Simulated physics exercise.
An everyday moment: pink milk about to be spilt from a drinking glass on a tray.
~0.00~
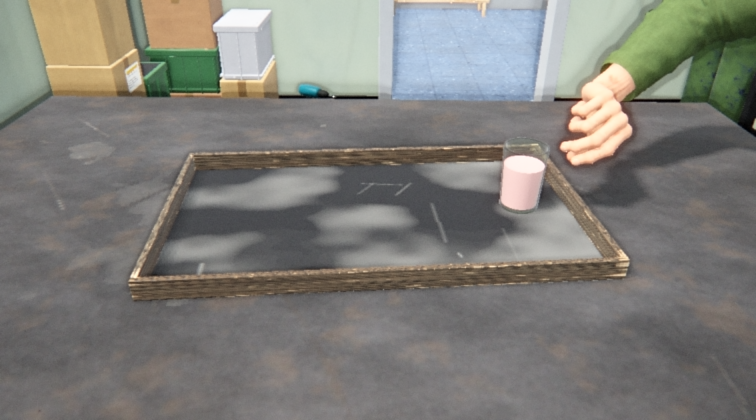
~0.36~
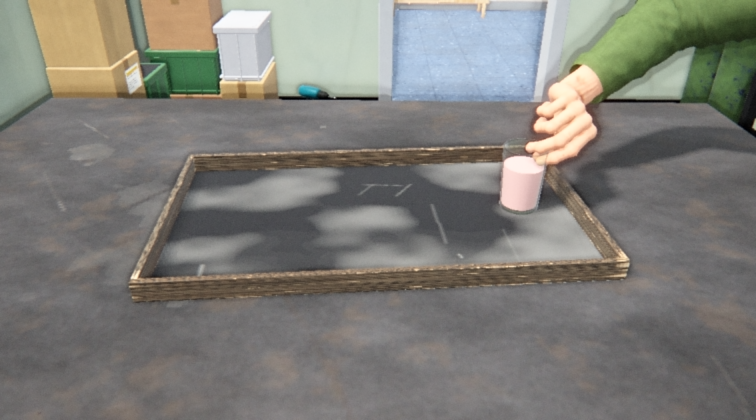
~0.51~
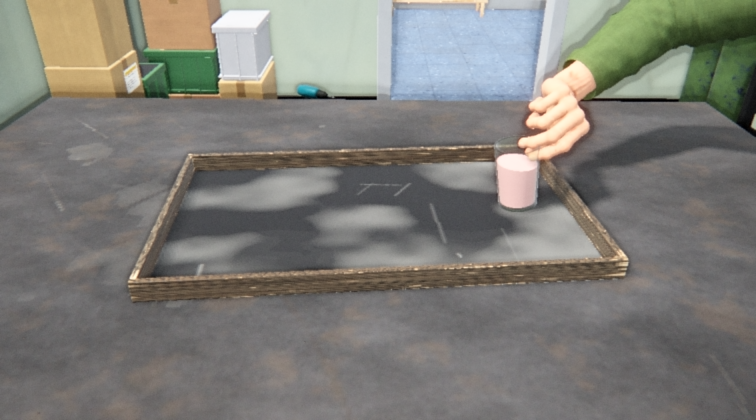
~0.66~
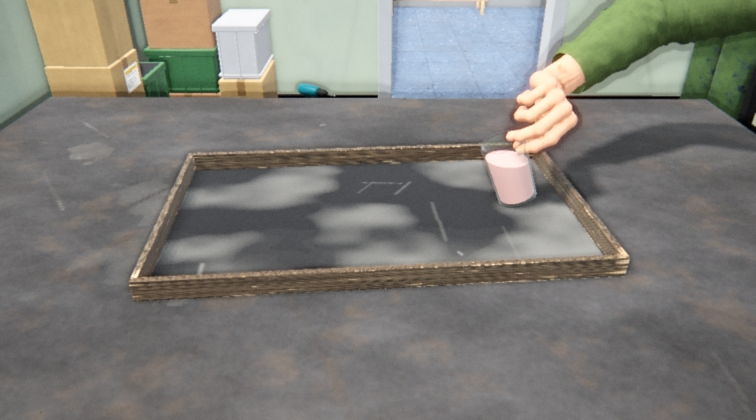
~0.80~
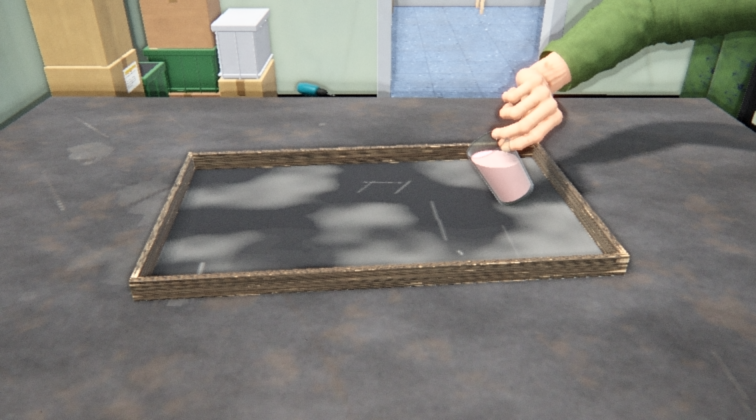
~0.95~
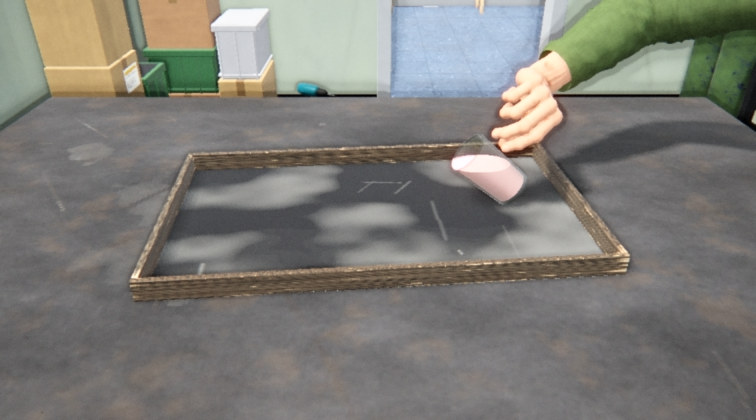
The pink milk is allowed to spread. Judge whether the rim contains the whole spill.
It does.
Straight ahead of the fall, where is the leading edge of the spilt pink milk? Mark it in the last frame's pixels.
Roughly (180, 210).
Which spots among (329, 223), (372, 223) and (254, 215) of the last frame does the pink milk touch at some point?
Point 1 met by the spill; point 2 met by the spill; point 3 met by the spill.
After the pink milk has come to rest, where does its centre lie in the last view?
About (277, 208).
By 1.5 s, the drinking glass lies in the tray; the puddle covers about as much as a plate; the top is dry.
By 2.3 s, the puddle covers about as much as a tray; the top is dry.
By 3.6 s, the puddle covers about as much as a tray; the top is dry.
